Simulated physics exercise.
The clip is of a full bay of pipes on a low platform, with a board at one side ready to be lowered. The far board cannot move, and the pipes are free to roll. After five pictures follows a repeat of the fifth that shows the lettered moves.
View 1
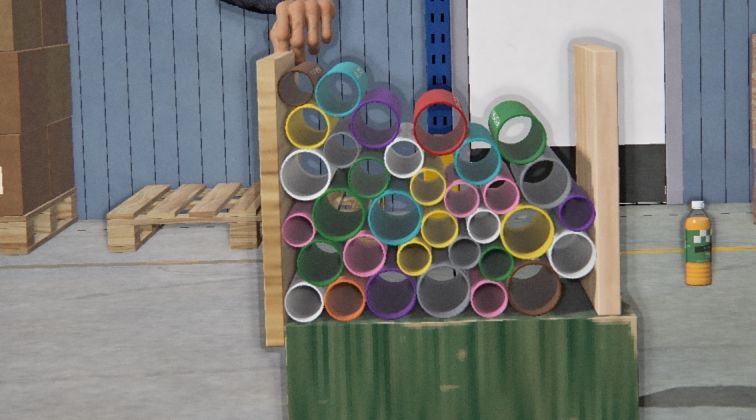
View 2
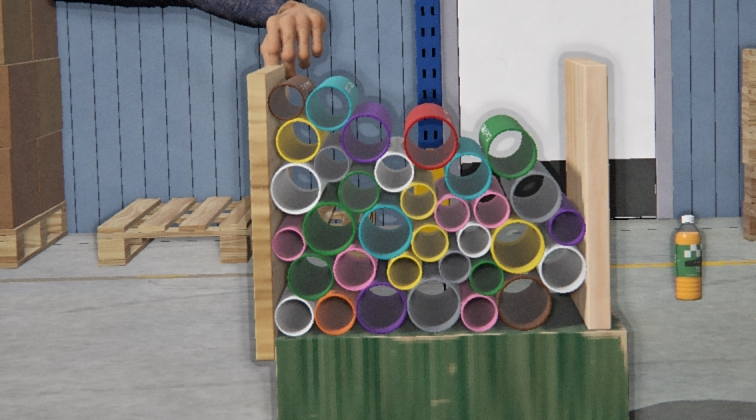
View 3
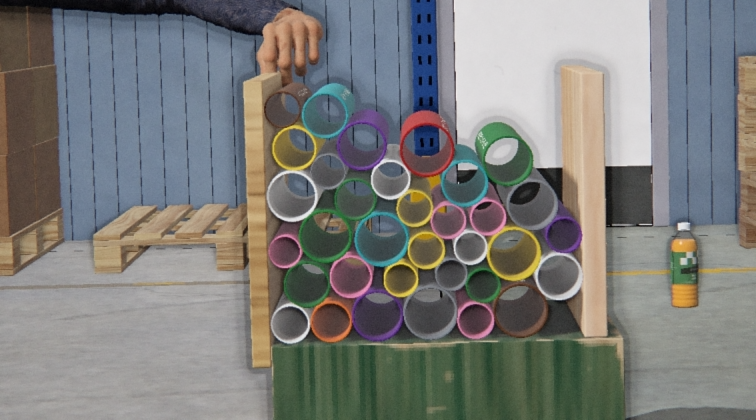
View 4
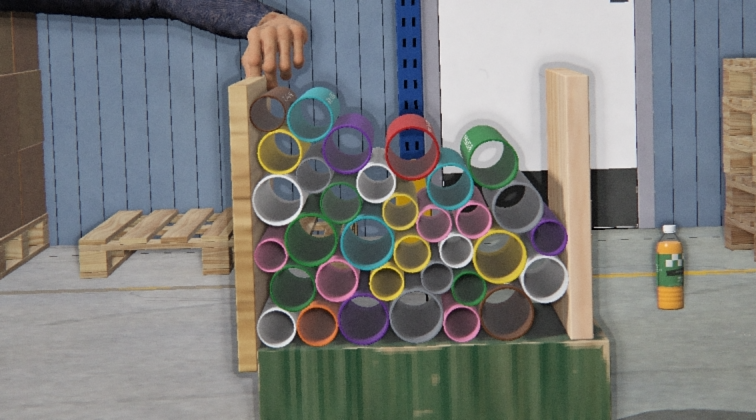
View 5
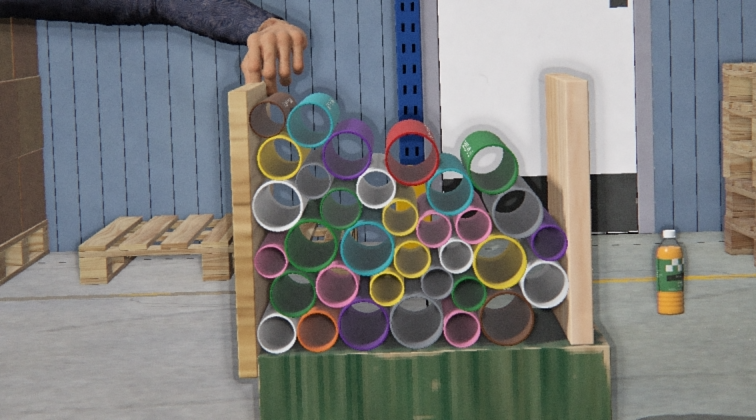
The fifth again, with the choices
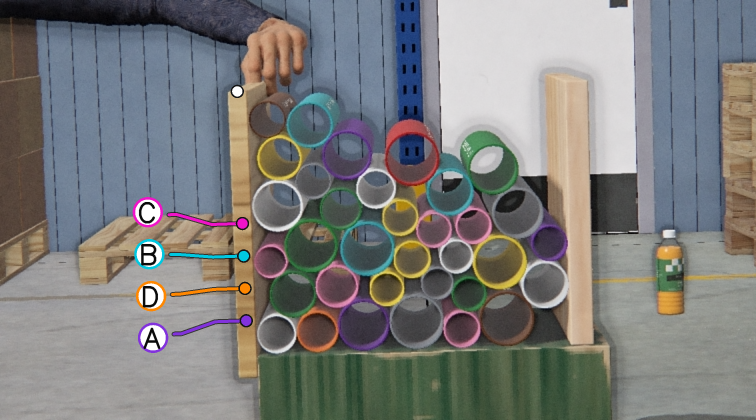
In a warehouse-like space, colourful pipes sit stacked between two upright wooden boards on a green platform while a hand rests at the top of the left board; the view shifts slightly, and the pipes show little or no movement.
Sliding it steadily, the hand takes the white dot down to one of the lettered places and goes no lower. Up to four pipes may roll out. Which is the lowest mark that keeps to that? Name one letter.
Down to C.
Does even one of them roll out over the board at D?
At D: Yes.
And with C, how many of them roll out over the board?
It comes to three.
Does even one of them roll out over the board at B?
At B: Yes.
On the copy, A at (246, 321); B at (243, 256); C at (242, 224); D at (245, 289); the white dot at (237, 91).
On C. First, top of the board (250, 153).
Then, top of the board (253, 222).
Finally, top of the board (253, 222), three out over the board.
By contrast, A more than four out over the board; B more than four out over the board; D more than four out over the board.
